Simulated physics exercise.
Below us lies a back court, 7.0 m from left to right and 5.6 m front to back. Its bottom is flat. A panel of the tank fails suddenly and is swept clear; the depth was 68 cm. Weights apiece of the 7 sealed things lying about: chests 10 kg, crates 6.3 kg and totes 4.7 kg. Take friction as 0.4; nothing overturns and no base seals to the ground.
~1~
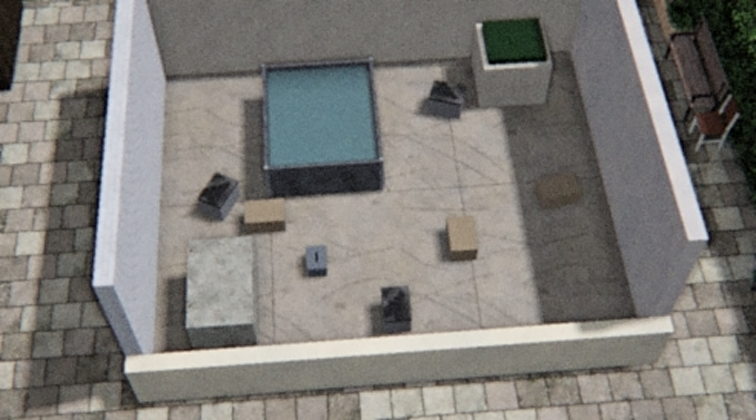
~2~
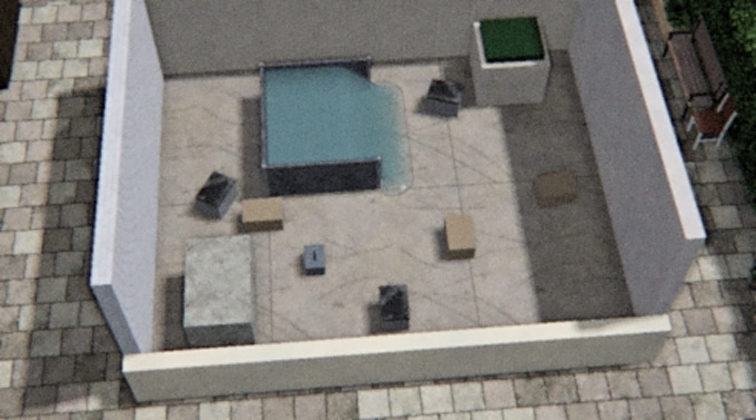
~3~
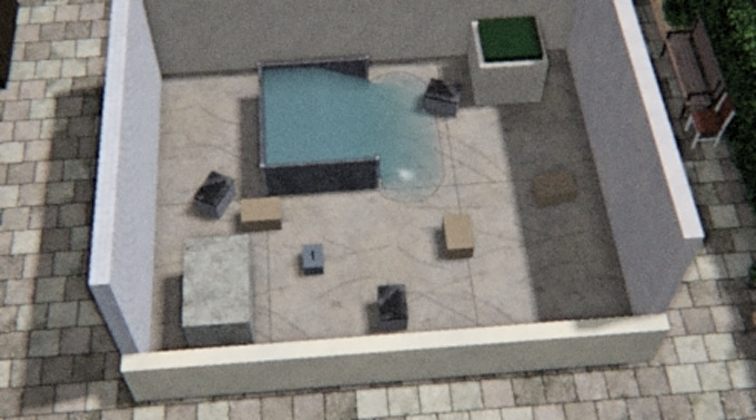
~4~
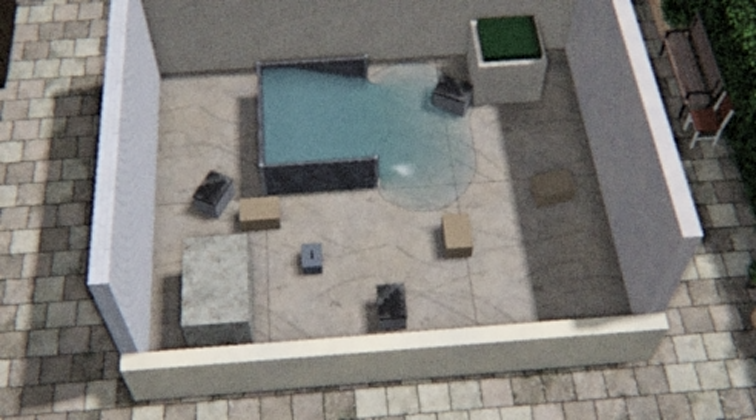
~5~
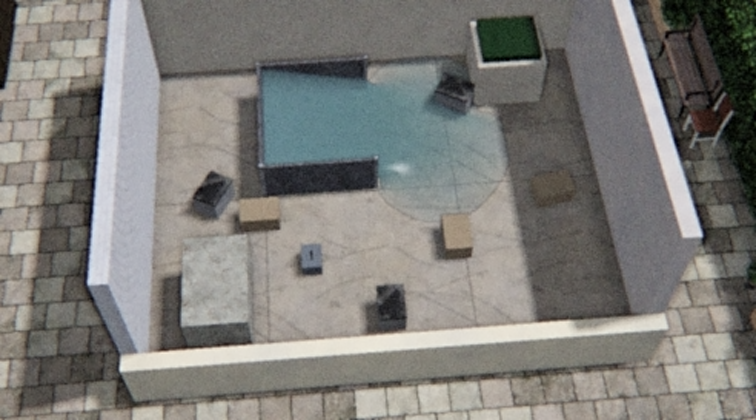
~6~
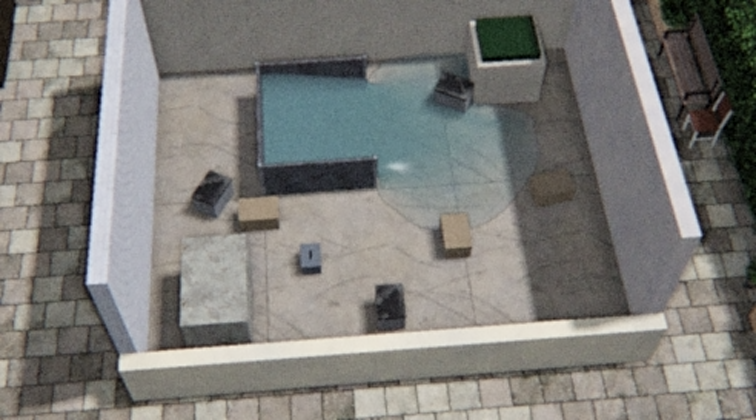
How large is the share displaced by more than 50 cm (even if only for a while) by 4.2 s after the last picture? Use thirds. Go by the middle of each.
That comes to between one and two thirds.
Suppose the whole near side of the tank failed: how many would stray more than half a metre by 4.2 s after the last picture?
In that case 6 of them.
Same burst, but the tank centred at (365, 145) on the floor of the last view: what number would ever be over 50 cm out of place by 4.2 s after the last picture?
Then 3.
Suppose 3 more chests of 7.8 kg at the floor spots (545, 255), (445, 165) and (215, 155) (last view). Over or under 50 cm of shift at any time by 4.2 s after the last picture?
In that order: Over, past it, under.
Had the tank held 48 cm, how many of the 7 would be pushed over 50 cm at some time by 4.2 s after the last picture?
In that case 2 of them.
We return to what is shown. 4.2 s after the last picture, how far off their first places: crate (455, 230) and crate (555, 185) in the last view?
In turn: 60 cm, 400 cm.
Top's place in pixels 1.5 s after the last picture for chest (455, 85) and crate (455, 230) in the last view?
Near (447, 54) and (474, 268).
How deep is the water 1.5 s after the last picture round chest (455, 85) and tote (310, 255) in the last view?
About 29 and 0 cm.
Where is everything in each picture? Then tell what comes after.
In the first frame, a chest at (448, 92) rests on the ground; a chest at (396, 303) rests on the ground; water covers 3.4 m2; 0 of 7 have shifted.
In the second frame, a chest at (446, 91), on the bottom; a chest at (394, 302) rests on the ground; 4.5 m2 under water; 0 of 7 have shifted.
In the third frame, a chest at (444, 90) rests on the ground; a chest at (393, 301) rests on the ground; water covers 5.9 m2; 0 of 7 have shifted.
In the fourth frame, a chest at (454, 88), on the bottom, 18 cm from its start; a chest at (392, 301) rests on the ground; 7.5 m2 under water; 1 of 7 have shifted.
In the fifth frame, a chest at (456, 87) rests on the ground, 22 cm from its start; a chest at (391, 301) rests on the ground; water covers 9.3 m2; 1 of 7 have shifted.
In the sixth frame, a chest at (455, 86), afloat, 22 cm from its start; a chest at (391, 301) rests on the ground; water covers 10.8 m2; 1 of 7 have shifted.
Then, 0.4 s after the last picture 0 of 7 are over 50 cm from their spots; 1 afloat.
Then, 1.5 s after the last picture 3 of 7 are over 50 cm from their spots; 2 afloat.
Then, 2.8 s after the last picture 3 of 7 are over 50 cm from their spots; 2 afloat.
Then, 4.2 s after the last picture 4 of 7 are over 50 cm from their spots, and 4 have been at some point; 3 afloat.
